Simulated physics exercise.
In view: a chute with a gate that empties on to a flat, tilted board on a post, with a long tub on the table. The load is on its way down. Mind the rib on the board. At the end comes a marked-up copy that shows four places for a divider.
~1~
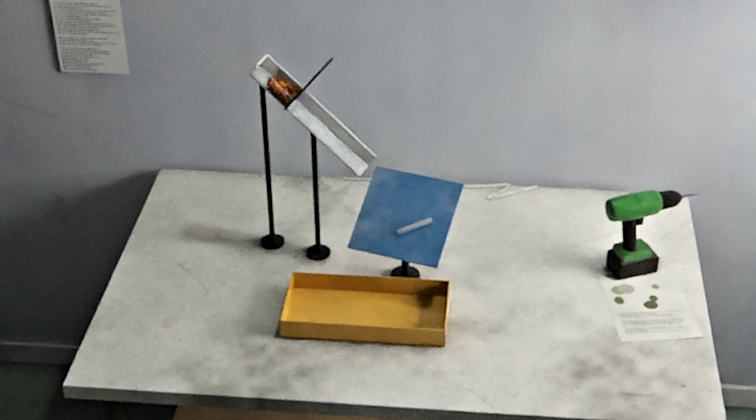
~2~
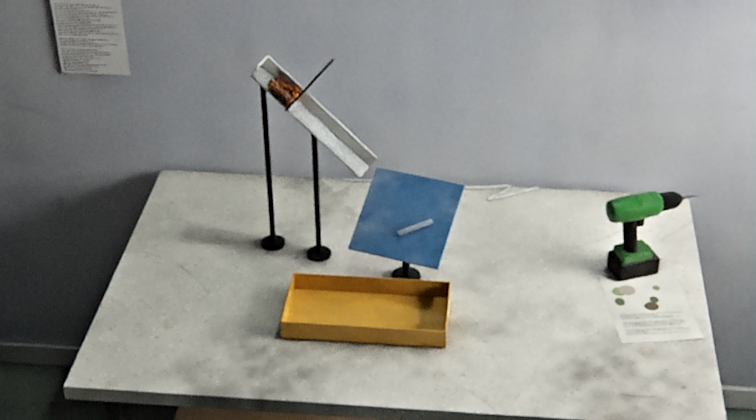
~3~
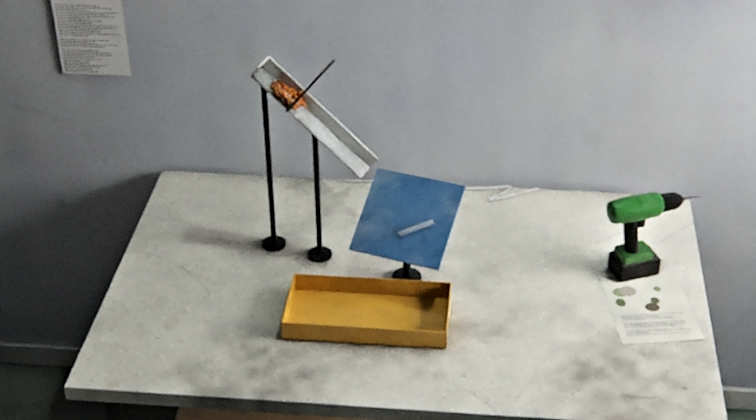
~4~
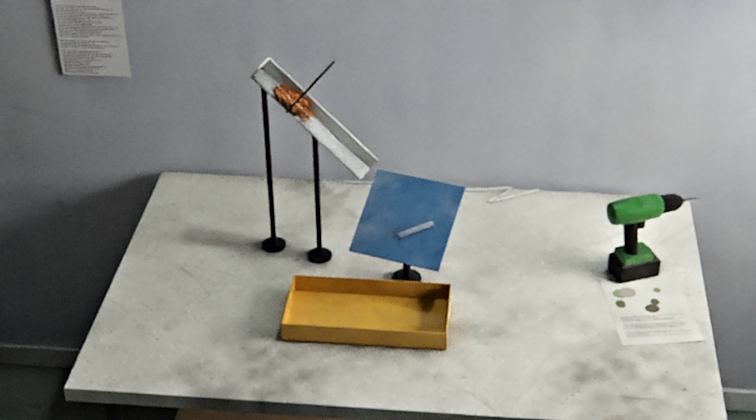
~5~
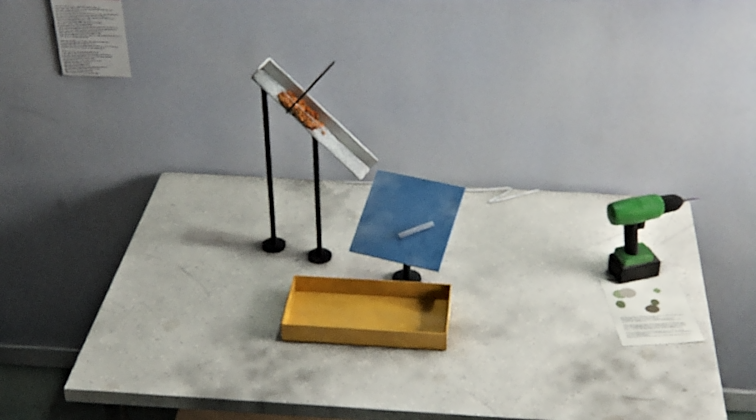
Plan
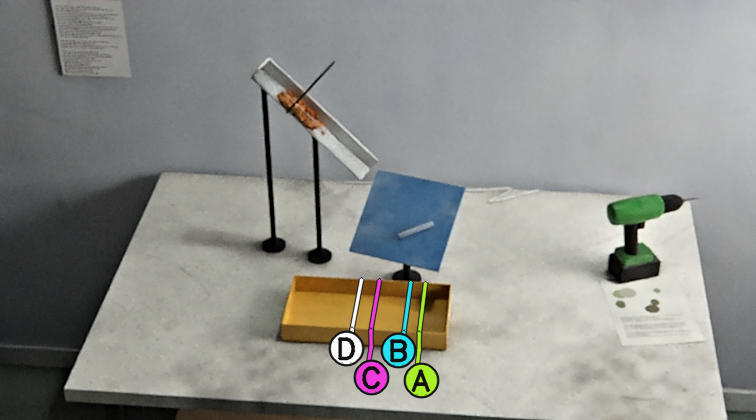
Brown bits slide slowly down a sloping white chute above a tilted blue board.
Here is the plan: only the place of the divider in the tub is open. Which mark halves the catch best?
Take C.
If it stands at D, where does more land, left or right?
More lands on the right.
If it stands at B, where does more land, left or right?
More lands on the left.
On the marked copy, line A crosses the front rim at (419, 332); line B crosses the front rim at (403, 331); line C crosses the front rim at (371, 329); line D crosses the front rim at (352, 328).
Choosing A, of what is caught, all on the left of the divider, none on the right.
Choosing B, of what is caught, nearly all on the left of the divider, a small part on the right.
Choosing C, of what is caught, about half on the left of the divider, about half on the right.
Choosing D, of what is caught, a small part on the left of the divider, nearly all on the right.
